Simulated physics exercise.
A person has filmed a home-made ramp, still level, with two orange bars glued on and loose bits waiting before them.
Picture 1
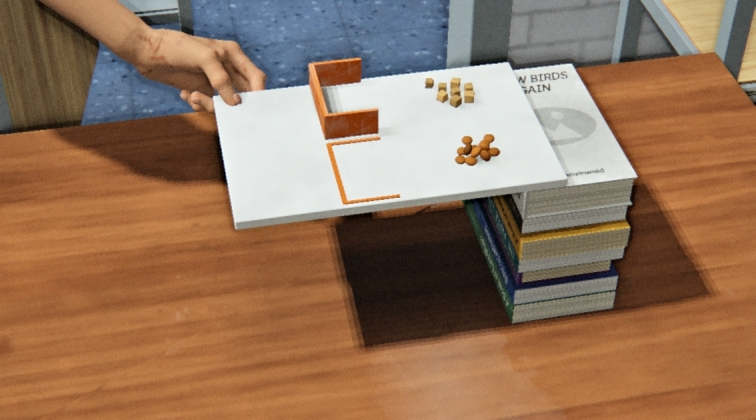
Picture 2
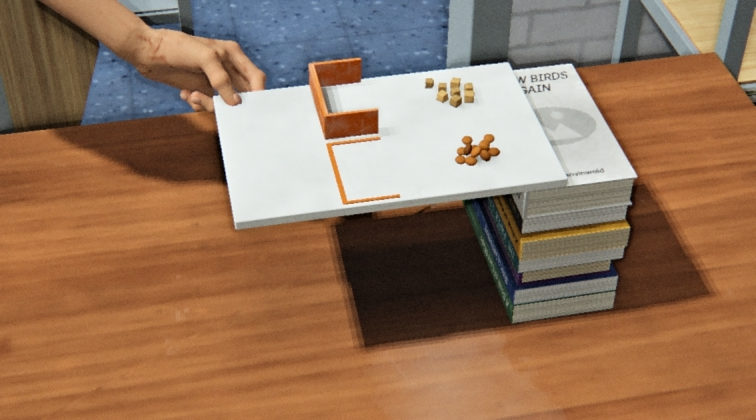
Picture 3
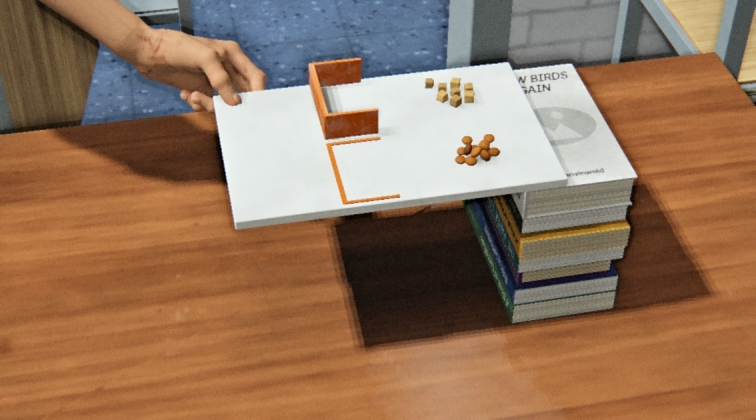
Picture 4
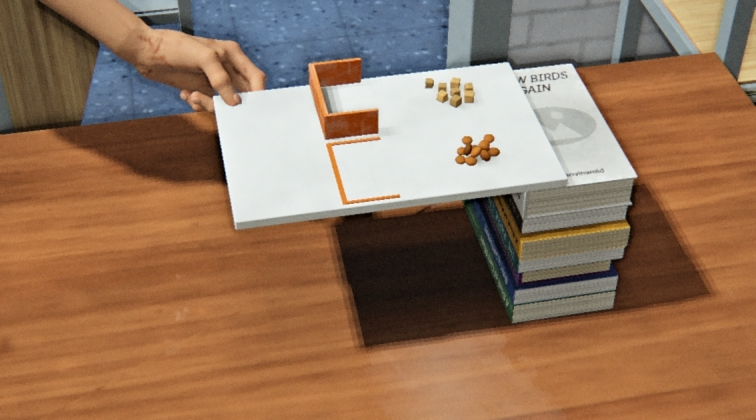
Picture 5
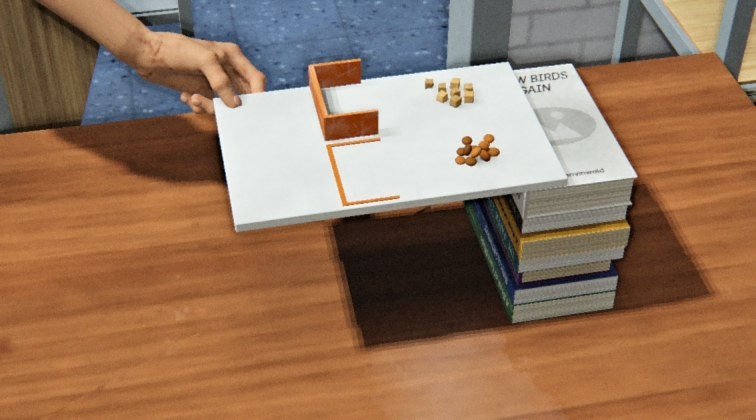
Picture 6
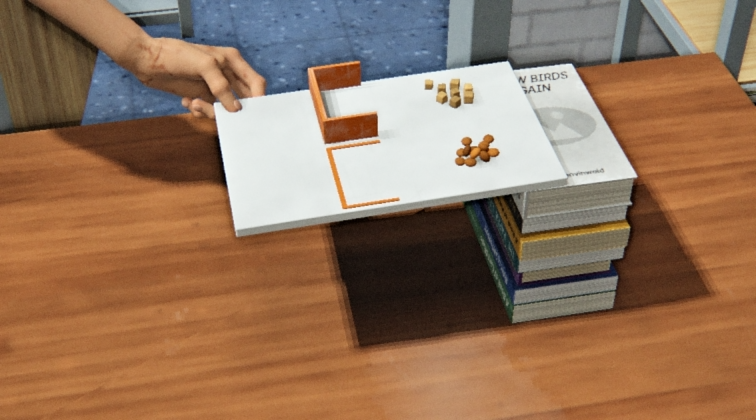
A white board rests on a tall pile of books and is held level at its left end by a hand, seen from slightly above a brown wooden table. On it, an upright orange-brown bracket stands behind a flat orange outline, with small pale cubes and round brown bits to their right. The hand keeps nearly still, then lowers the left end very slightly, while the pieces stay in place.
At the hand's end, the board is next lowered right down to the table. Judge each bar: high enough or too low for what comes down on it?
The bar for the near batch is too low, the bar for the far batch is high enough.
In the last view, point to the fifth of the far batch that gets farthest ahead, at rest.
Centre at approx. (356, 182) px.
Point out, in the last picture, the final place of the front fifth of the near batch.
In the final frame you'd find it around (212, 326).
Then, 0.80 s later than the last frame, board sloping at 22°; near batch where it was; far batch where it was.
Then, 1.49 s later than the last frame, board sloping at 40°; near batch almost all past its bar; far batch has reached its bar.
Then, 2.09 s later than the last frame, board resting at 41°; near batch every one past its bar; far batch has reached its bar.
When it is over, board resting at 41°; near batch every one past its bar; far batch gathered behind its bar.
